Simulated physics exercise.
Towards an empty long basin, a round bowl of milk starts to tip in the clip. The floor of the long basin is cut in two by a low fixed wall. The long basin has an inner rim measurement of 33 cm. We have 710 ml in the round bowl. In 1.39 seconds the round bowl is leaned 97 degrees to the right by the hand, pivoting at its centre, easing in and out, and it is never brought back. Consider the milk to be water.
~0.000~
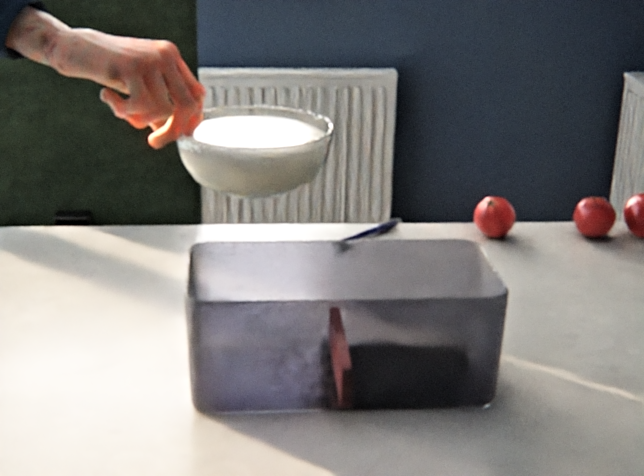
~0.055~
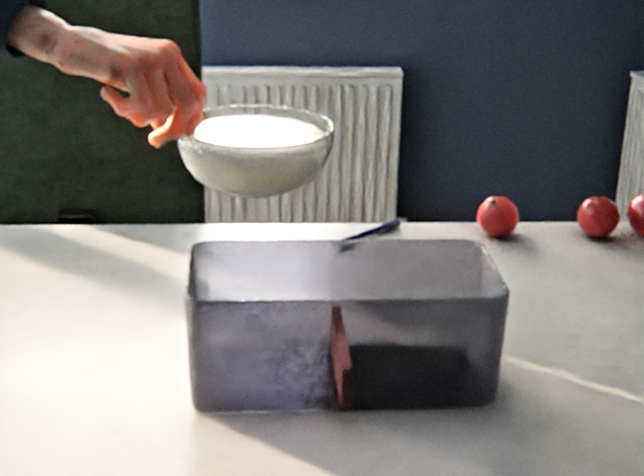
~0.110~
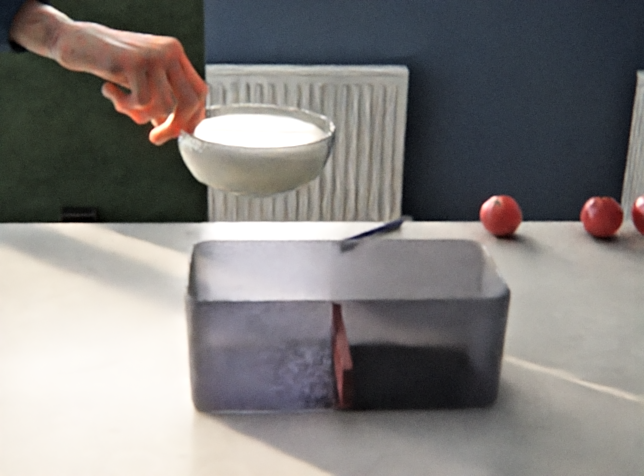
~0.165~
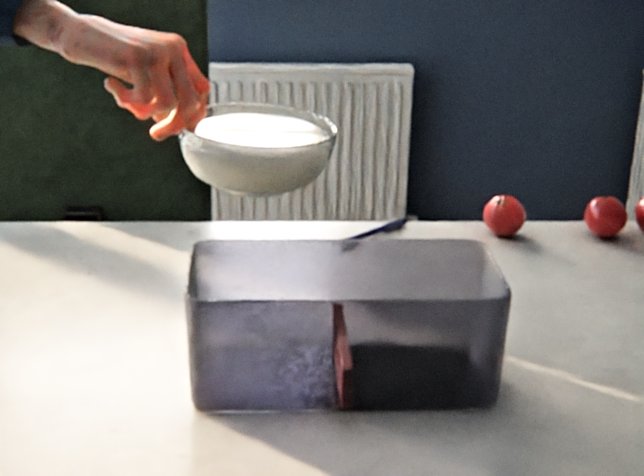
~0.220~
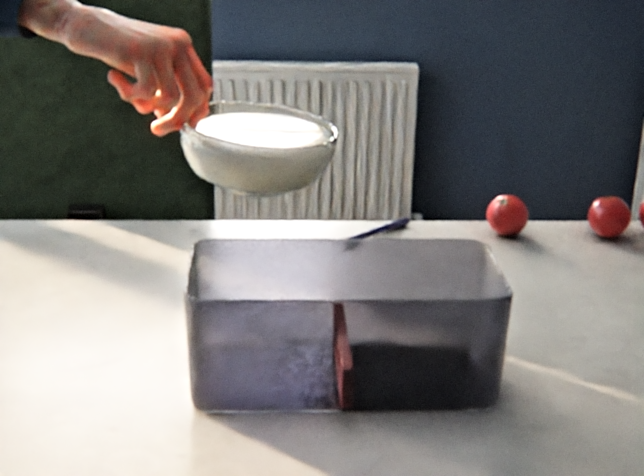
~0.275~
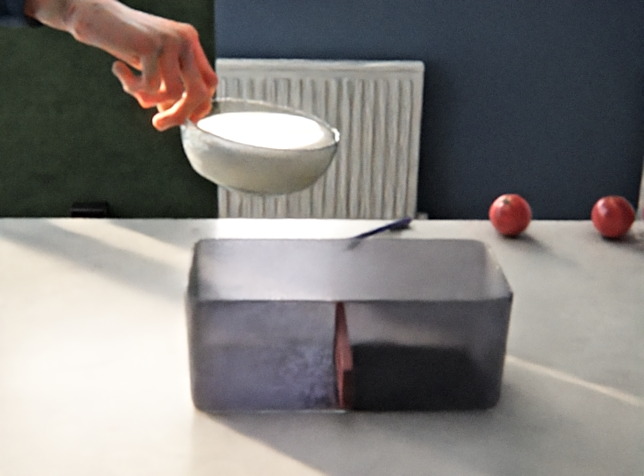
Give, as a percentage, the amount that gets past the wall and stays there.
Past the wall: About 88 %.
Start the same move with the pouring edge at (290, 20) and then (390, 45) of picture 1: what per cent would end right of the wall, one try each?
Result: 75 per cent, then 80 per cent.
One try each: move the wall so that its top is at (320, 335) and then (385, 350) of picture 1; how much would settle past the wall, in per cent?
The first try gives 95 percent and the second 55 percent.
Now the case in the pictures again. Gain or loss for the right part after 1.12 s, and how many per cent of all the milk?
There is a rise of about 3.
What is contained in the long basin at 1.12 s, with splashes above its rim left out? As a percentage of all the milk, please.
Some 90 per cent.
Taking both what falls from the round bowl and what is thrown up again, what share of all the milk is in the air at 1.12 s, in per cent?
Airborne fraction: Approx. 5 %.
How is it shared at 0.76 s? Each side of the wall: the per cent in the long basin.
Some 1 per cent left and 24 right.
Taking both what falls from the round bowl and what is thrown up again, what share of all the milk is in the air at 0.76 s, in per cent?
Share: Roughly 32 per cent.
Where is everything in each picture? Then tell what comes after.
In the first picture, tilt 0°; pouring edge (332, 128); surface from (180, 134) to (328, 134); the long basin's rim runs from (188, 272) to (494, 268); the wall's top is at (340, 338).
In the second picture, tilt 0°; pouring edge (332, 128); surface from (180, 133) to (329, 134).
In the third picture, tilt 1°; pouring edge (334, 129); surface from (181, 132) to (330, 134).
In the fourth picture, tilt 3°; pouring edge (335, 131); surface from (183, 131) to (331, 135).
In the fifth picture, tilt 6°; pouring edge (336, 134); surface from (184, 131) to (333, 134).
In the sixth picture, tilt 9°; pouring edge (338, 138); surface from (185, 130) to (335, 135).
After 0.76 s the tilt is 56° and 44 per cent is still to pour, 1 is left of the wall and 23 right of it.
After 1.12 s the tilt is 88° and 4 per cent is still to pour, 6 is left of the wall and 85 right of it.
After 1.49 s the tilt is 97° and 0 per cent is still to pour, 12 is left of the wall and 88 right of it.
After 1.89 s the tilt is 97° and 0 per cent is still to pour, 12 is left of the wall and 88 right of it.
In the end 12 per cent lies left of the wall, 88 right of it and 0 outside.
